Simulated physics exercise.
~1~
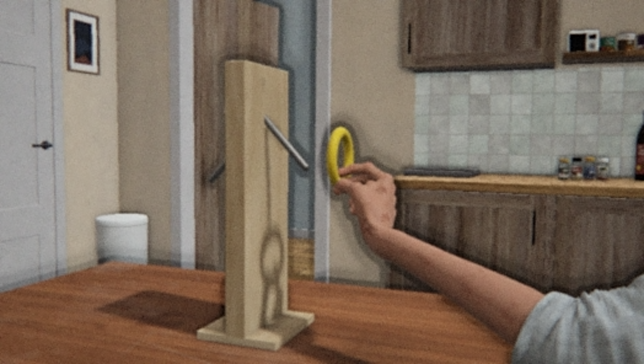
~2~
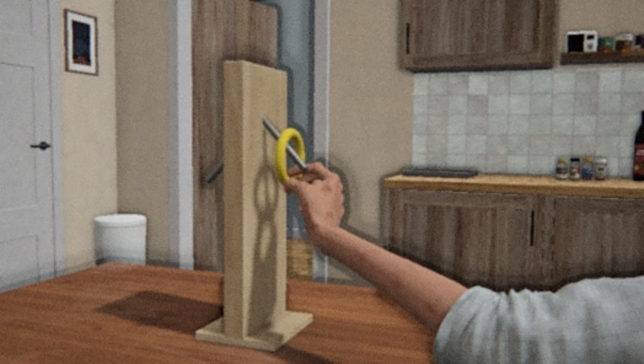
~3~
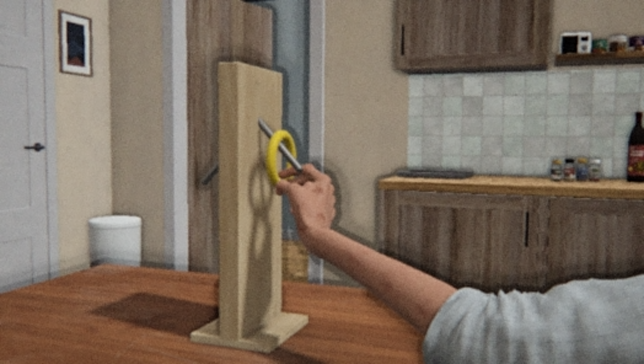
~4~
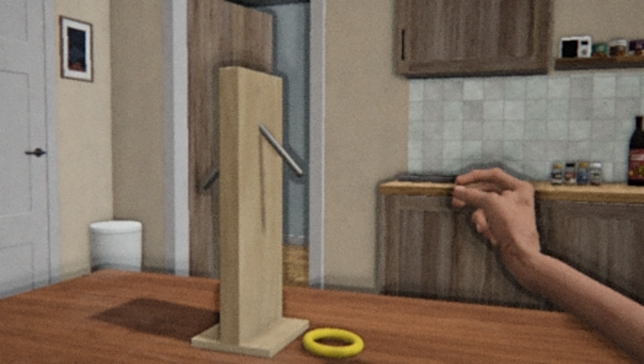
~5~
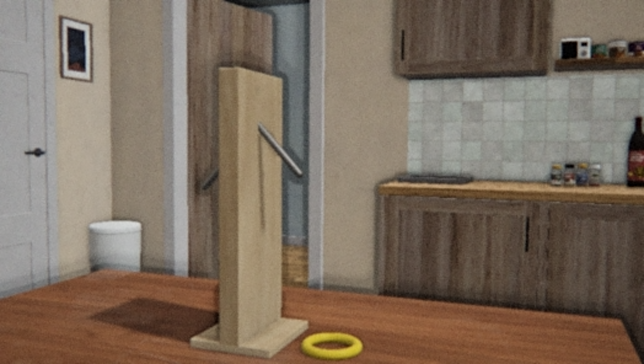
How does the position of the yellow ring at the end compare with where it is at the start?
At the start the yellow ring is held up in the air by a hand, to the right of the peg. By the end it is much lower, lying flat on the table just to the right of the stand's base.
